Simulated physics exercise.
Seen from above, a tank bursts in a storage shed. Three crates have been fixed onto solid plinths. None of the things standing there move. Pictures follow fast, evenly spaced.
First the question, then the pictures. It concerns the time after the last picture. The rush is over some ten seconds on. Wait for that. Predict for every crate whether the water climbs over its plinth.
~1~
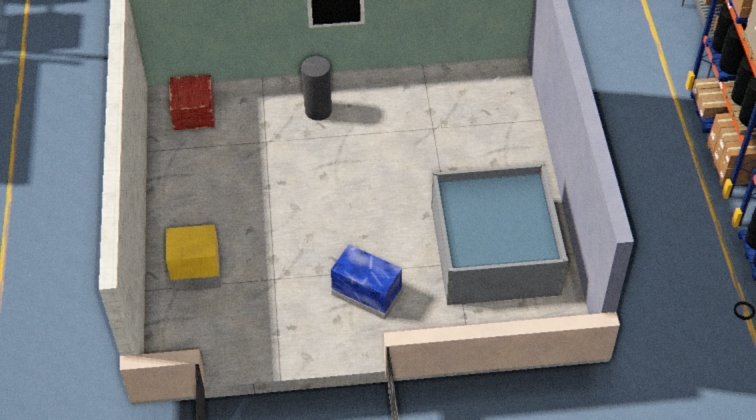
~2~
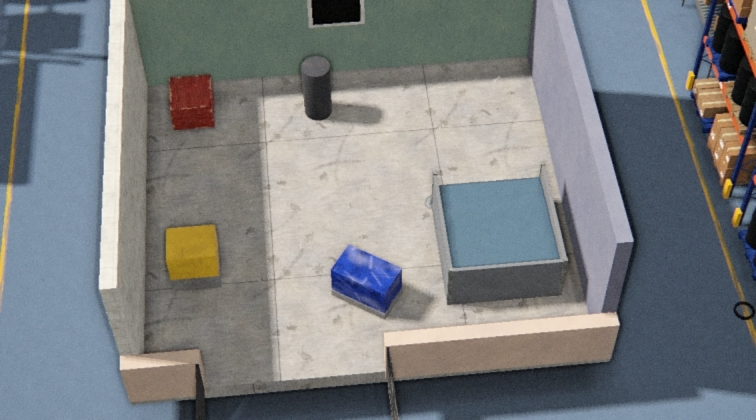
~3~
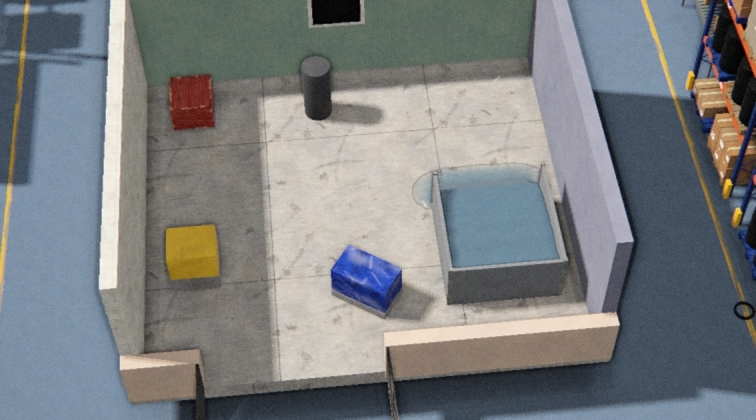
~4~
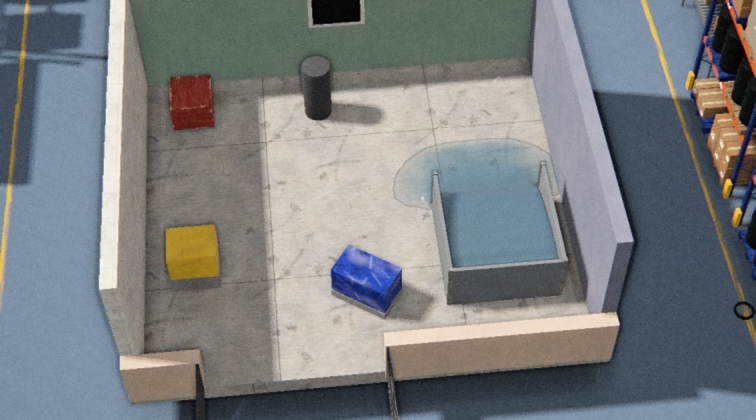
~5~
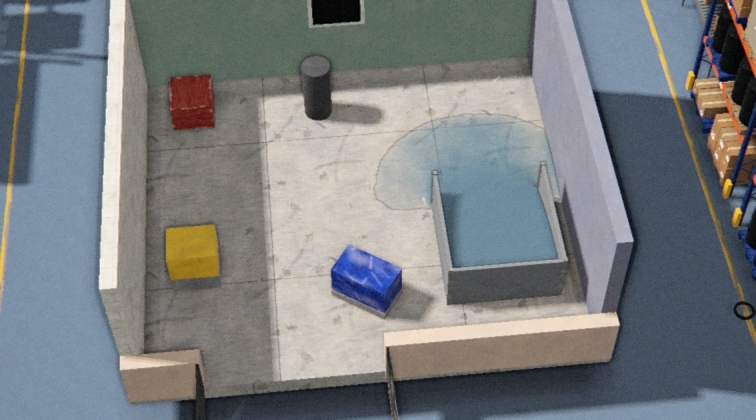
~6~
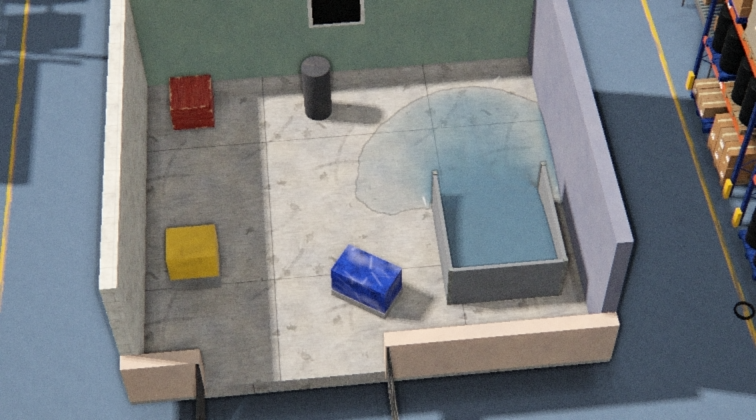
The yellow crate will not be touched, the red crate will be touched, the blue crate will not be touched.
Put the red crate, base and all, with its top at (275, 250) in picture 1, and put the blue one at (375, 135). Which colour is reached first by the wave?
One in blue.
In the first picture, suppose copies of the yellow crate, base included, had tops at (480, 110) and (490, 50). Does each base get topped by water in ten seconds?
Order as asked: Flooded / flooded.
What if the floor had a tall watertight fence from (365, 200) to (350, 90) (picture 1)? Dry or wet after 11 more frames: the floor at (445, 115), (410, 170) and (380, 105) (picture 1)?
Outcome by spot, in order - watered, watered, watered.
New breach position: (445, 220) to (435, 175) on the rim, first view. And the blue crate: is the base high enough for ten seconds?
In that case the blue crate gets flooded.
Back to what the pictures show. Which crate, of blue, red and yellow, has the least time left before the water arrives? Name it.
I'd pick the red crate.
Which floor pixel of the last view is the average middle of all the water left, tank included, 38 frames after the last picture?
My pick is pixel (344, 177).
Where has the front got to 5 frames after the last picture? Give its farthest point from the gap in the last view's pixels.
My estimate: Roughly (324, 79).
A moment on, water covers 30 % of the floor; the yellow crate not reached, the red crate not reached, the blue crate not reached.
Next, water covers 35 % of the floor; the yellow crate not reached, the red crate not reached, the blue crate not reached.
Then, water covers 45 % of the floor; the yellow crate not reached, the red crate water round its plinth, the blue crate not reached.
Later, water covers 85 % of the floor; the yellow crate water round its plinth, the red crate water round its plinth, the blue crate water round its plinth.
In the end, water covers 100 % of the floor; the yellow crate stayed above the water, the red crate was topped, the blue crate stayed above the water.
